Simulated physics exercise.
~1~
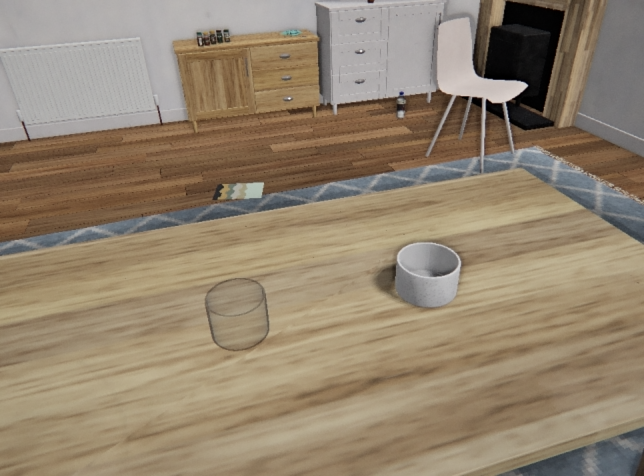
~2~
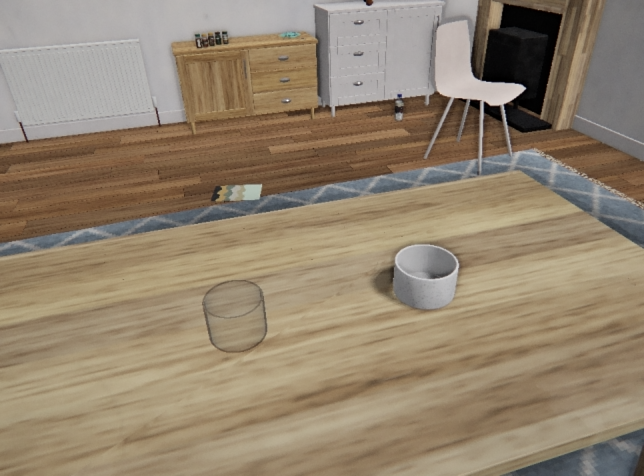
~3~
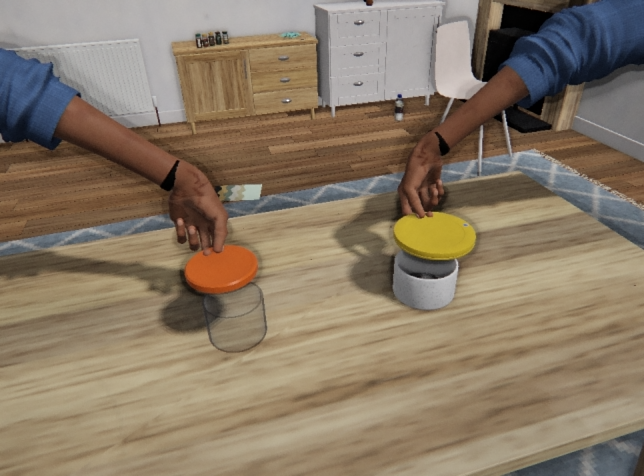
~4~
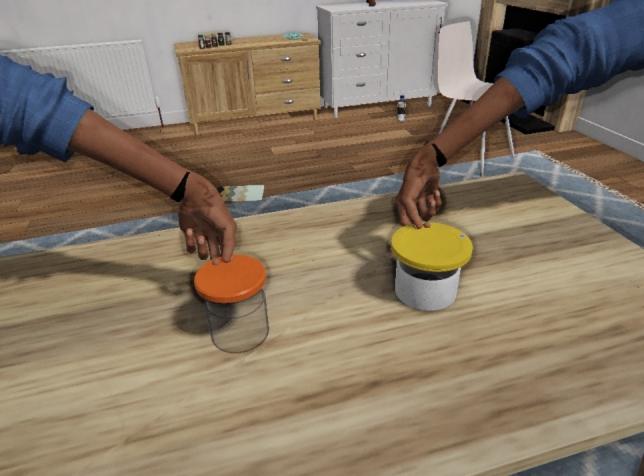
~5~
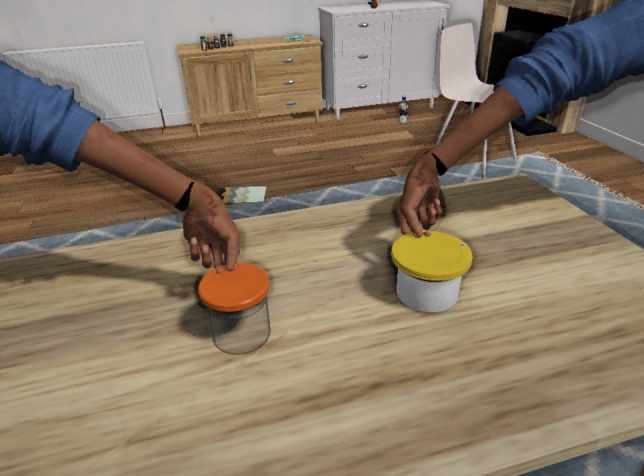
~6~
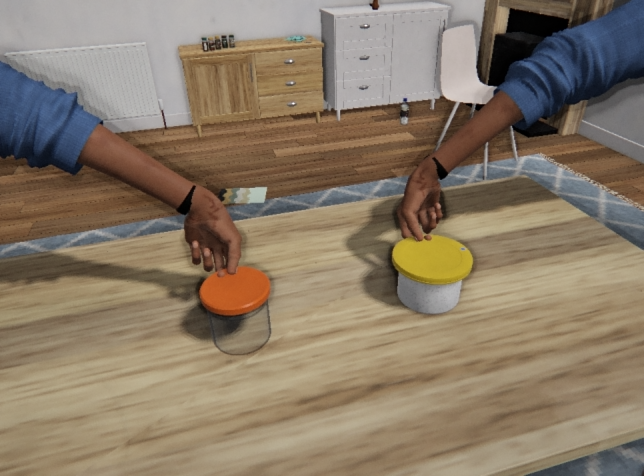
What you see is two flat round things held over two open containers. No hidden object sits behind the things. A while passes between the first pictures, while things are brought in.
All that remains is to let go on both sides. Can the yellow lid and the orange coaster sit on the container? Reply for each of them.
In the end, the yellow lid bridges the mouth, while the orange coaster bridges the mouth.
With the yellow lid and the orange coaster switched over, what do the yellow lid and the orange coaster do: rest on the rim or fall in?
Swapped, the yellow lid is held up and the orange coaster is held up.
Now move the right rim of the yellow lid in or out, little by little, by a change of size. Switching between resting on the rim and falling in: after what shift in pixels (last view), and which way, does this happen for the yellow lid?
The flip comes at close to 8 pixels toward the left.
Then, 0.10 s on from there, yellow lid sitting on the rim near (431, 262); orange coaster displaced a little near (237, 297).
Then, 0.52 s on from there, yellow lid sitting on the rim near (431, 262); orange coaster sitting on the rim near (236, 297).
In the end, the yellow lid works as a lid, near (431, 262); the orange coaster works as a lid, near (236, 297).
